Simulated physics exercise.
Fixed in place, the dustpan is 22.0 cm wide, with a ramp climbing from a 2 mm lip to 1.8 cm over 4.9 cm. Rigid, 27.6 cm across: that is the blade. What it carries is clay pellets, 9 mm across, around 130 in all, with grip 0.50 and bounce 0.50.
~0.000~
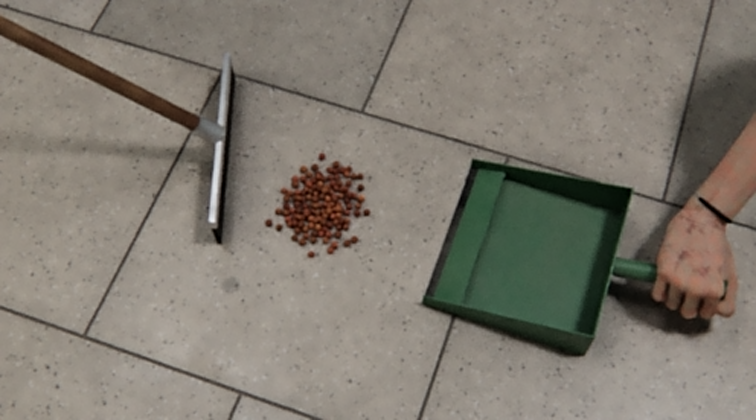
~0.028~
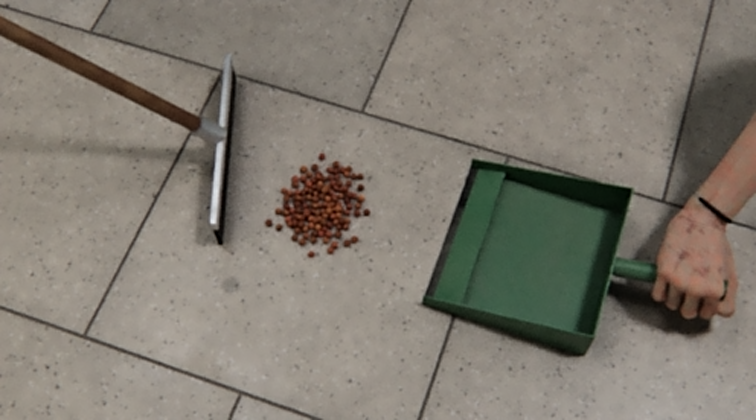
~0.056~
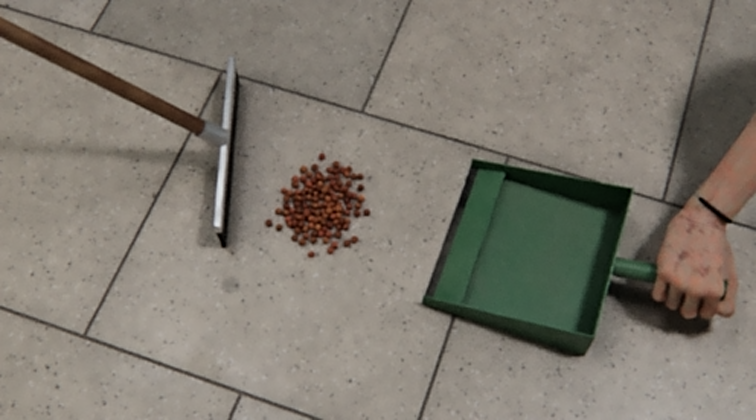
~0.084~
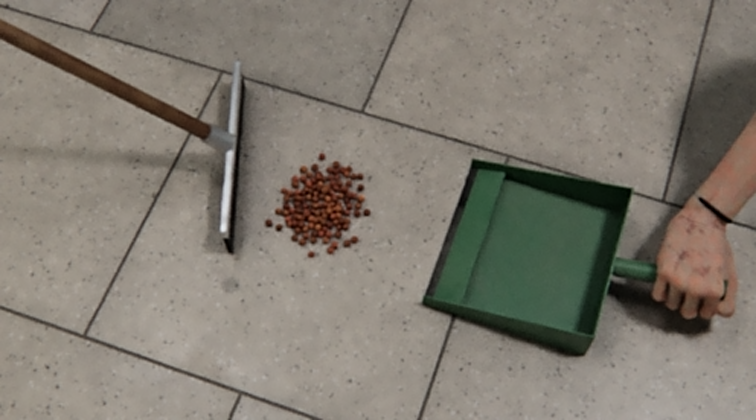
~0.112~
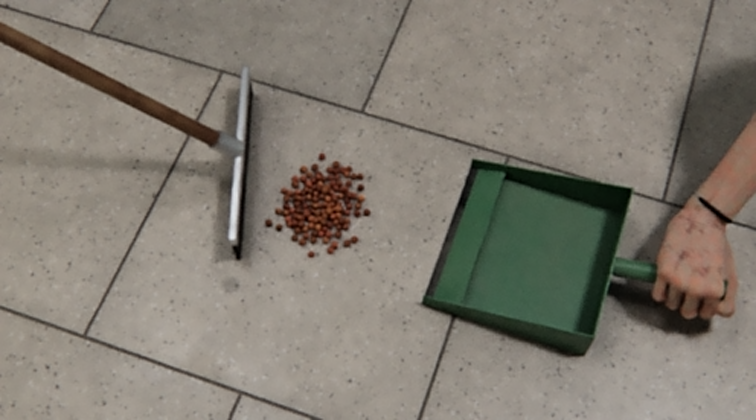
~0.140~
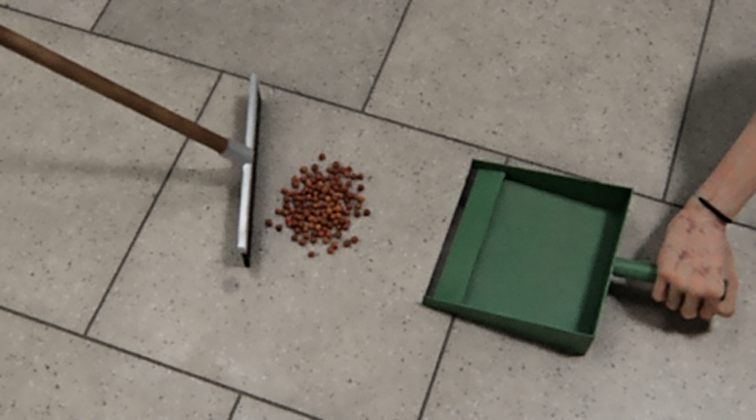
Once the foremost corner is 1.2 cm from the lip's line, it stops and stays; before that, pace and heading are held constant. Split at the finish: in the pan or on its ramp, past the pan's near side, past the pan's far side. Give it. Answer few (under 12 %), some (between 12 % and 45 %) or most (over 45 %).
In the pan or on its ramp: Few, past the pan's near side: Few, past the pan's far side: Few.
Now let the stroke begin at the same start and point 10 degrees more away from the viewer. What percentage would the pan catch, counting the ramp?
The pan, ramp included, would get around 0 per cent.
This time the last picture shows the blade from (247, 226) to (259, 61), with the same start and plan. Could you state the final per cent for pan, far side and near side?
Per cent by place - pan 15, far side 10, near side 0.
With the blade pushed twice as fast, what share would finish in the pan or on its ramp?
Share: About 20 %.
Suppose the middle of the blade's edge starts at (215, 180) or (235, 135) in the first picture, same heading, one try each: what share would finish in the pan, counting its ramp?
About 0 and 0 per cent.
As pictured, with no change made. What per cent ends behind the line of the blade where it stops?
Near 0 percent, give or take.
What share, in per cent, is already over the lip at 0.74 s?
0 % so far.
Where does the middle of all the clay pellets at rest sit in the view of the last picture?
Est. centre at rest: (417, 231) px.
After 0.34 s, middle of the blade 17 cm from the lip; 0 % over the lip, far side 0 %, near side 0 %.
After 0.48 s, middle of the blade 9 cm from the lip; 0 % over the lip, far side 0 %, near side 5 %.
Then, at 0.74 s, middle of the blade 6 cm from the lip; 0 % over the lip, far side 0 %, near side 5 %.
At rest (1.0 s), pan 0 %, near side 5 %, far side 0 %, in front of the lip or behind the blade 95 %.
